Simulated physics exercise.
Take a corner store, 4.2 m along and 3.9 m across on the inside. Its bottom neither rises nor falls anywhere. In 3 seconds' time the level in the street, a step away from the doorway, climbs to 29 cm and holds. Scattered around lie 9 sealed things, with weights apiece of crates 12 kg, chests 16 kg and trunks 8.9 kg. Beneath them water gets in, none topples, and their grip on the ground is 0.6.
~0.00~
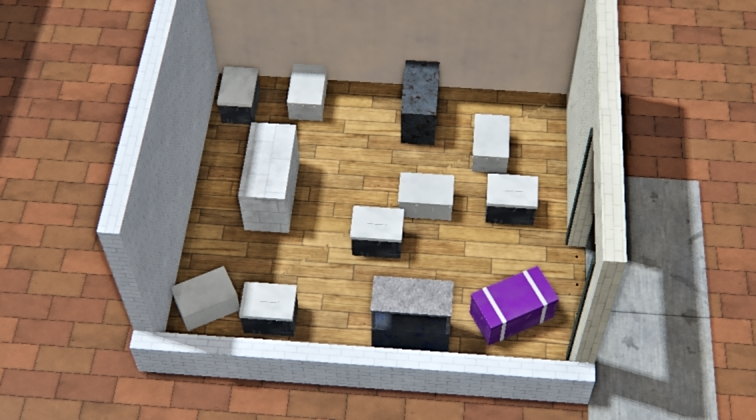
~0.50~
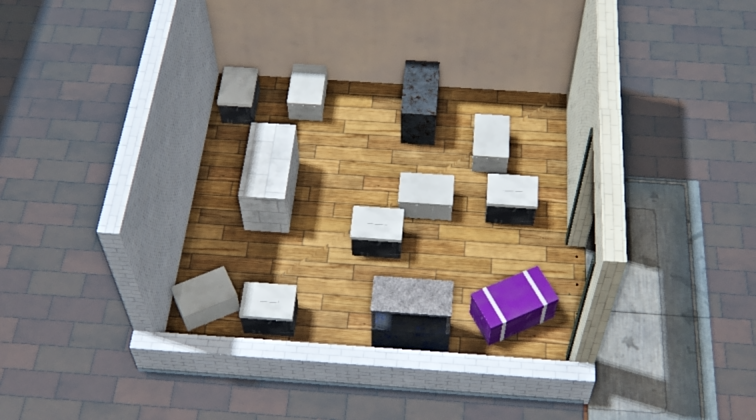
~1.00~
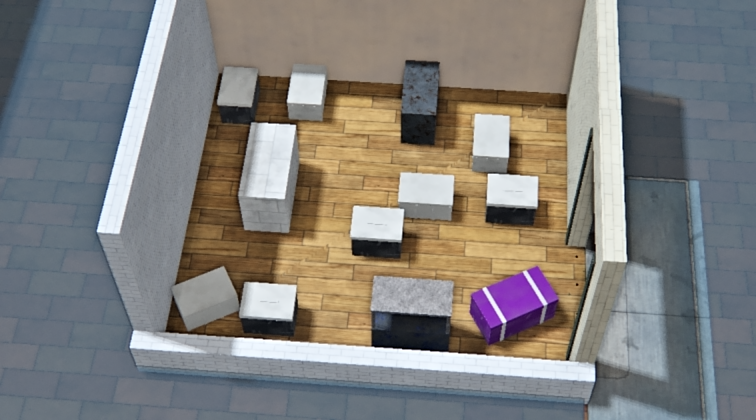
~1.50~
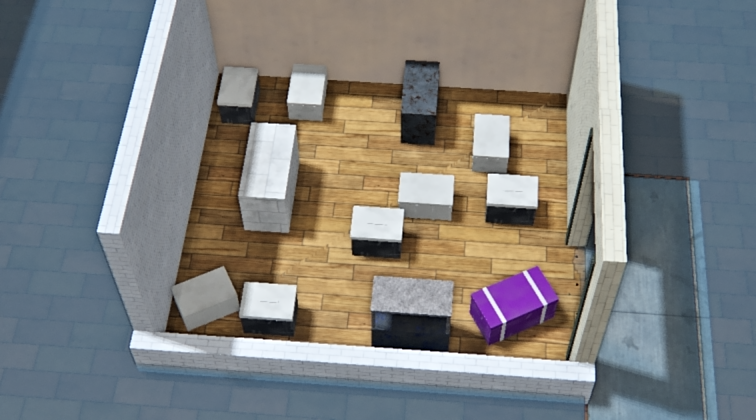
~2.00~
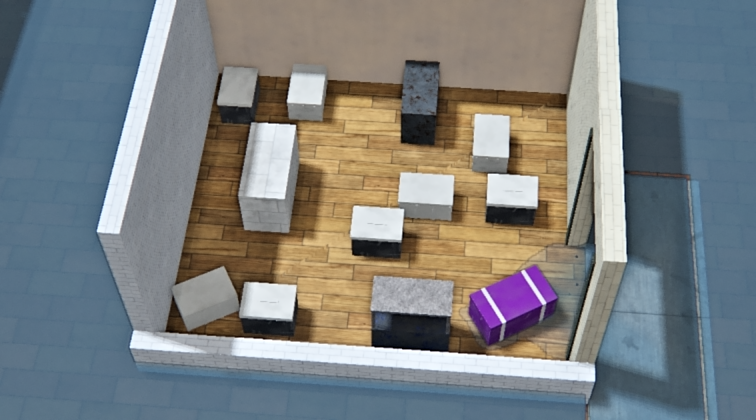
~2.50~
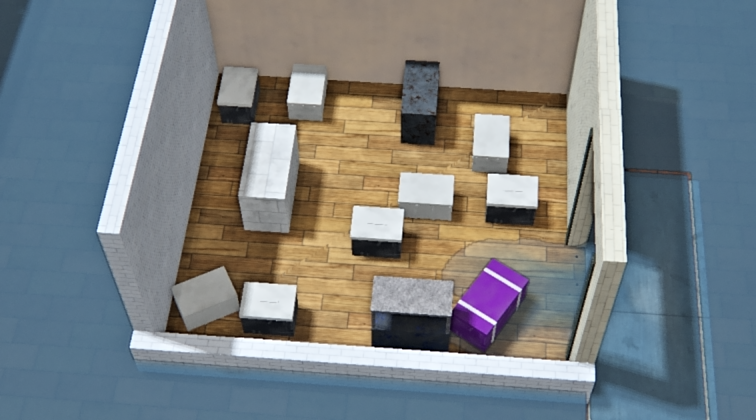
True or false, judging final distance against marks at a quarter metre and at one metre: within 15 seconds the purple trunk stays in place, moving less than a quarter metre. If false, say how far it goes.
False, over one metre.
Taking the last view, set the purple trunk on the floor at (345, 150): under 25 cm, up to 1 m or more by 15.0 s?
Short answer, it is taken a long way.
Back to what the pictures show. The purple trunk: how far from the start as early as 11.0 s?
Some 350 cm from the start.
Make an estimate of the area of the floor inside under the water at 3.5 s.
I'd put it close to 5.0 m2.
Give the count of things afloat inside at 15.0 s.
Count at that moment: 9.
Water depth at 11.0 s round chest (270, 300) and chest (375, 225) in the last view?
23 and 19 cm.
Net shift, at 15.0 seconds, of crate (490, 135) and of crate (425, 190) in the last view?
In that order: 150 cm, 100 cm.
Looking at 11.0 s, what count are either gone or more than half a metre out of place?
By that point, 8.
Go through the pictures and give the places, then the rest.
In the first picture, the purple trunk at (515, 296) rests on the ground; water covers 0.0 m2; 0 of 9 have shifted.
In the second picture, the purple trunk at (515, 296) rests on the ground; water covers 0.0 m2; 0 of 9 have shifted.
In the third picture, the purple trunk at (515, 296) rests on the ground; water covers 0.0 m2; 0 of 9 have shifted.
In the fourth picture, the purple trunk at (515, 296) rests on the ground; water covers 0.0 m2; 0 of 9 have shifted.
In the fifth picture, the purple trunk at (514, 296), on the bottom; 0.5 m2 under water; 0 of 9 have shifted.
In the sixth picture, the purple trunk at (490, 296), on the bottom, 26 cm from its start; 1.6 m2 under water; 1 of 9 have shifted.
After 3.5 s the purple trunk is near (450, 279), 0.7 m from its start, afloat; 1 afloat.
After 6.8 s the purple trunk is near (218, 233), 3.2 m from its start, afloat; 6 afloat.
After 11.0 s the purple trunk is near (217, 151), 3.7 m from its start, afloat; 9 afloat.
After 15.0 s the purple trunk is near (219, 146), 3.6 m from its start, afloat; 9 afloat.
